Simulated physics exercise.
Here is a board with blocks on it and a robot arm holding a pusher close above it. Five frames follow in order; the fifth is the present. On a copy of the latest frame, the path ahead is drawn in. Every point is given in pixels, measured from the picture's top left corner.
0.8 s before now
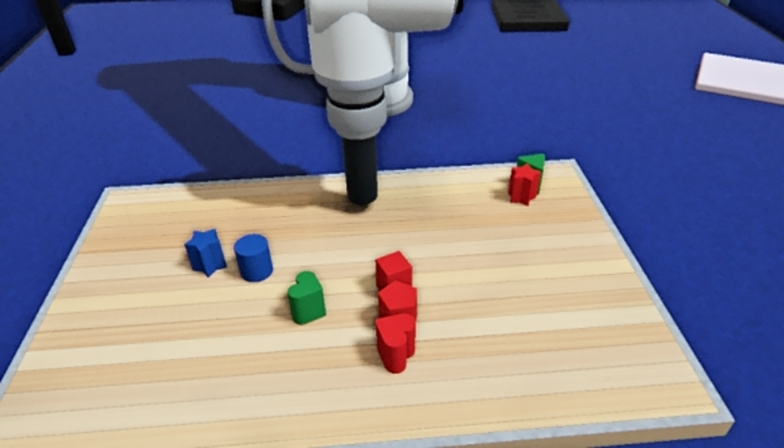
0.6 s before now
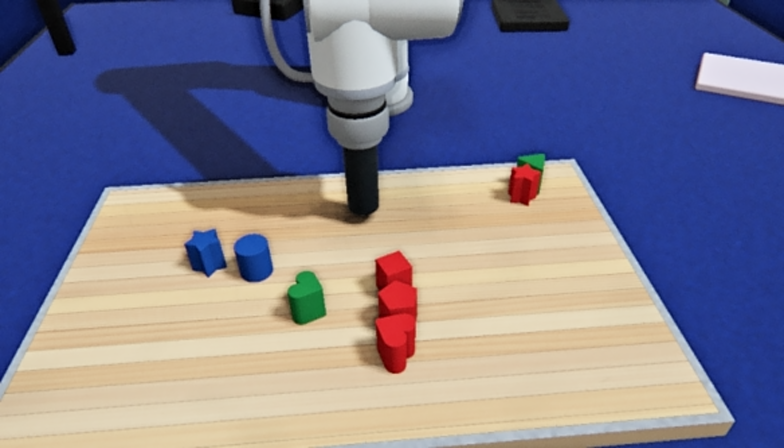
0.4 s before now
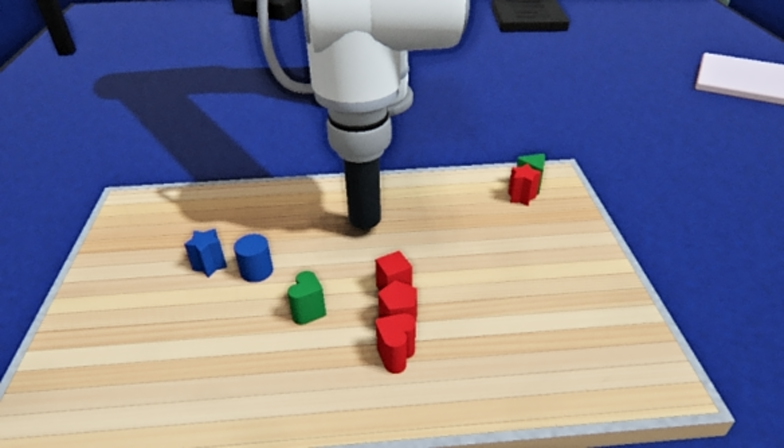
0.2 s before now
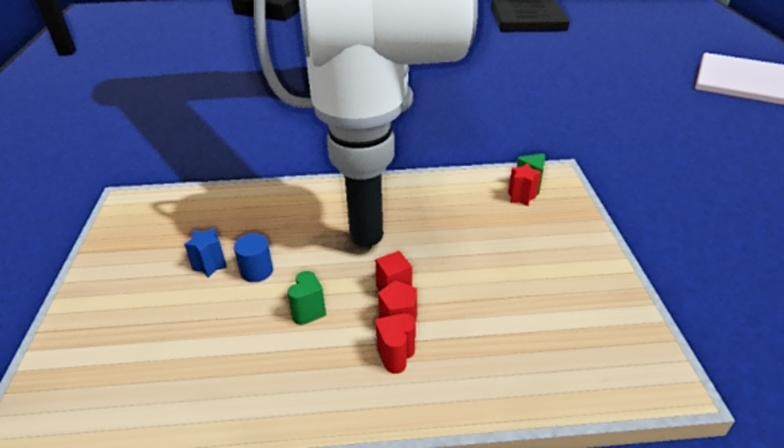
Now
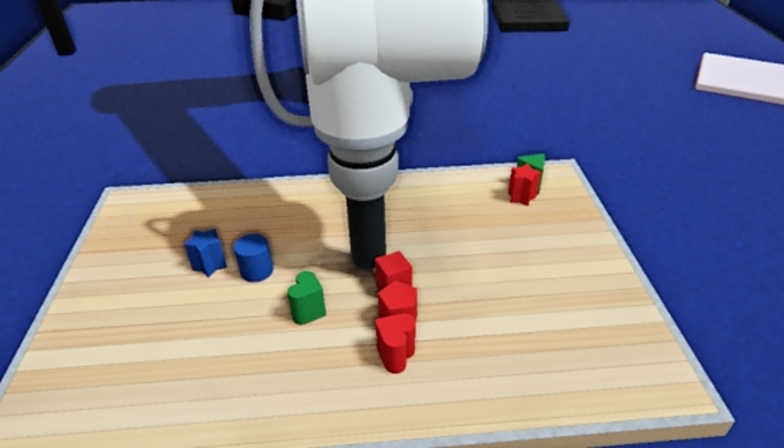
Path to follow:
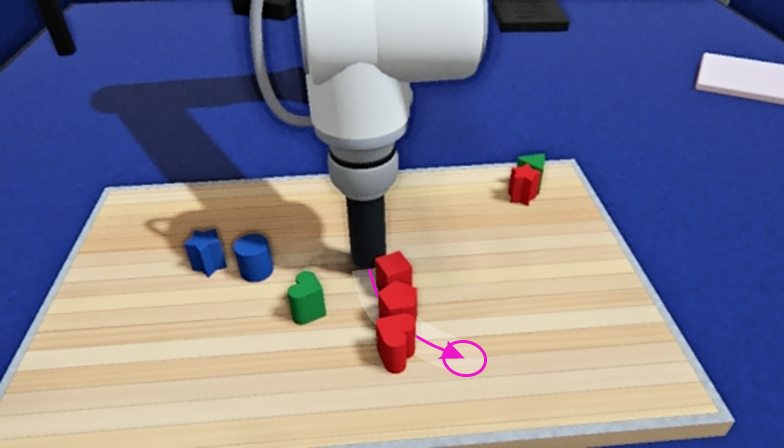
A white robot arm holding a black, rod-like pusher leans over a pale wooden board on a blue surface, seen from above and in front by a still camera. A blue star and cylinder sit left, a green heart near centre beside a column of red blocks, and a red star and green block at upper right. The pusher glides steadily toward the viewer, reaching beside the top red block, while the blocks stay put.
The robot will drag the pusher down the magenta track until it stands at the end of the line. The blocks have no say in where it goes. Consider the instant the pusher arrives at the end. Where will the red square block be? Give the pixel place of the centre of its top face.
The centre of its top face lies at (427, 279).
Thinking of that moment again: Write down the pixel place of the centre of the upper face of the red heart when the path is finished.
(401, 361)
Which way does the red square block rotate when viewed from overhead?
It swings round anticlockwise.
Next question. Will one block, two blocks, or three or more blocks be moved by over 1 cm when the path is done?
The way I see it, the answer is three or more.
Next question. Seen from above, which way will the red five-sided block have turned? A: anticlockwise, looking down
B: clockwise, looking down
Correct choice: B.
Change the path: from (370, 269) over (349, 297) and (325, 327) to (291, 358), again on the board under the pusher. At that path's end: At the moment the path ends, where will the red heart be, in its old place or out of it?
By the last moment, the red heart will still be in its place.
The drawn path runs from (370, 269) via (382, 303) and (414, 335), ending at (465, 358).
On the path given first. One third of the way, pusher (382, 293); red square block (416, 275), turned 55° anticlockwise; red five-sided block (401, 299).
Two thirds of the way, pusher (415, 325); red square block (427, 279), turned 100° anticlockwise; red heart (400, 358), turned 45° clockwise; red five-sided block (428, 338), turned 40° clockwise.
At the end, pusher (466, 347); green heart not moved; red square block (427, 279), turned 100° anticlockwise; red heart (401, 361), turned 60° clockwise; red five-sided block (451, 363), turned 105° clockwise.
